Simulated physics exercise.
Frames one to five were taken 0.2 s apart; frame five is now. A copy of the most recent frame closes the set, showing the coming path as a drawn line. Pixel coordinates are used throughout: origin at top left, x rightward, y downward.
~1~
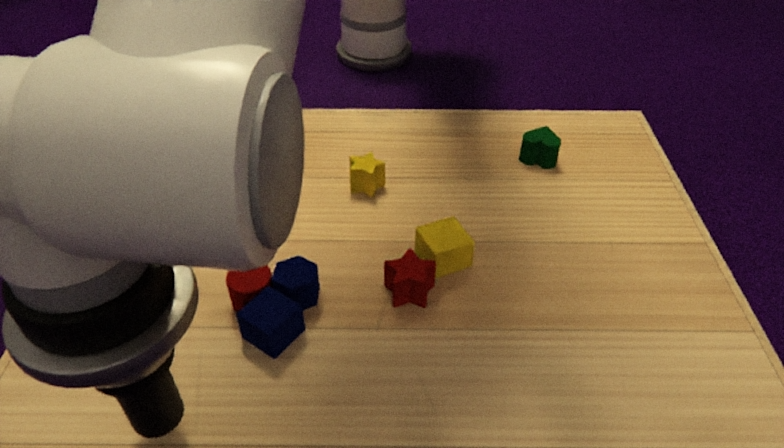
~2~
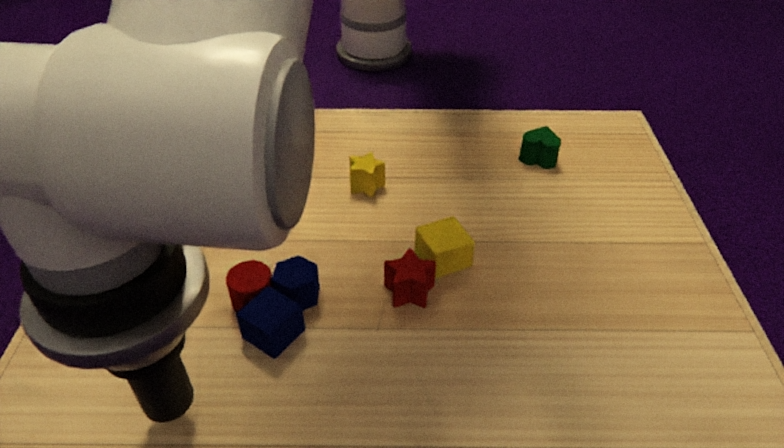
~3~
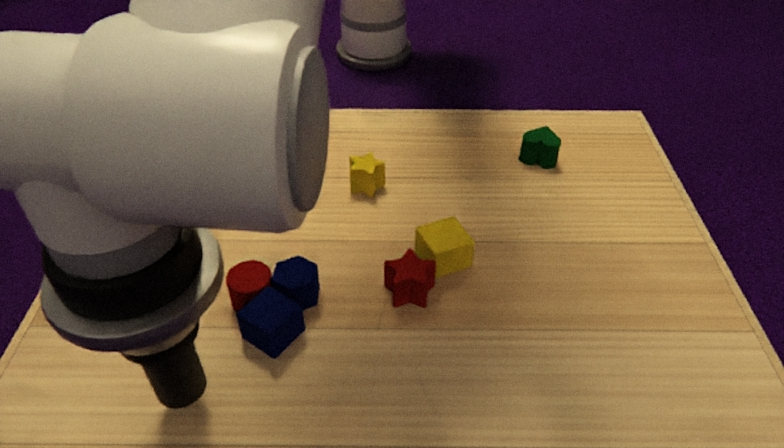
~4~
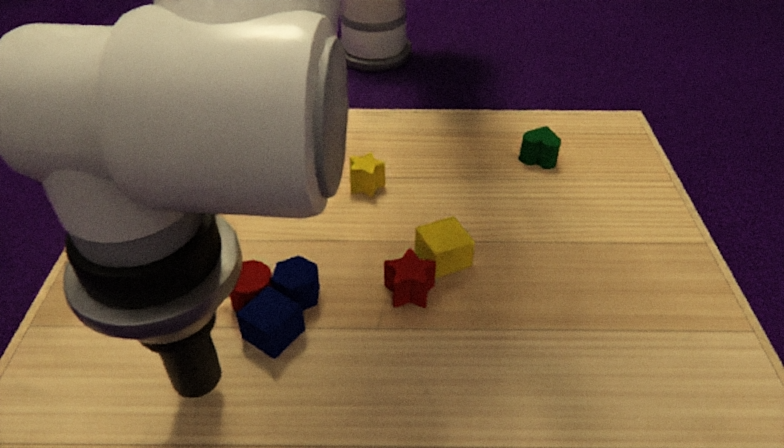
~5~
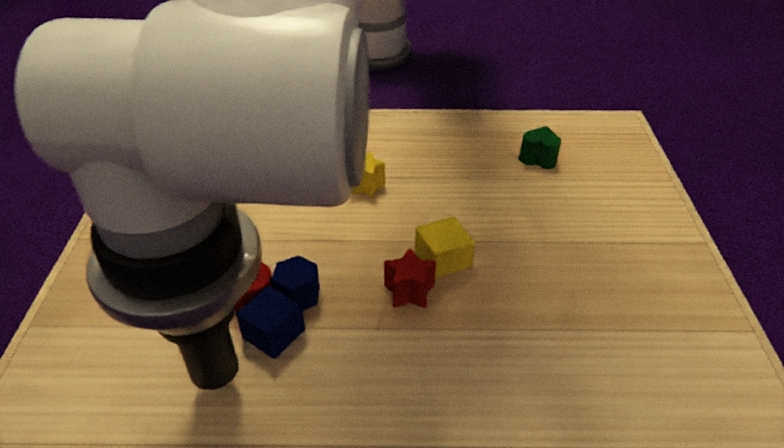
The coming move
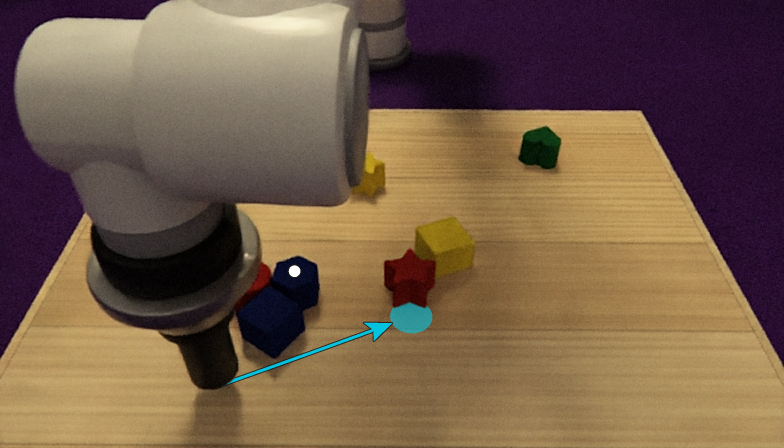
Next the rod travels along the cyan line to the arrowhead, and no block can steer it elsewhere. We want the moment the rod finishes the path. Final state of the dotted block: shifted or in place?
The dotted block will be pushed away from where it stands.
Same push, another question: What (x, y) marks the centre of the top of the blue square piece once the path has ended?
In the picture, it is at (293, 296).
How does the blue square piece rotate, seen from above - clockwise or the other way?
From the top: Counterclockwise.
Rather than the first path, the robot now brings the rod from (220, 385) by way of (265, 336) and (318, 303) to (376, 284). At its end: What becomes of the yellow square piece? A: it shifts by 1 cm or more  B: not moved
B: Not moved.
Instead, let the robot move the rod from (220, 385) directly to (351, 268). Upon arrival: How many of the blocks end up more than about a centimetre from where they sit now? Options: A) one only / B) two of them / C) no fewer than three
B - two of them.
The line goes from (220, 385) directly to (411, 316); the dot is on the blue hexagon.
The first path, step by step. One third of the way, rod at (286, 345); blue square piece at (286, 300), turned 35° anticlockwise; blue hexagon at (296, 265).
Two thirds of the way, rod at (351, 322); blue square piece at (293, 296), turned 60° anticlockwise; blue hexagon at (296, 261).
At the end, rod at (412, 300); blue square piece at (293, 296), turned 60° anticlockwise; blue hexagon at (296, 261); red star-shaped block at (412, 263); yellow square piece unmoved.
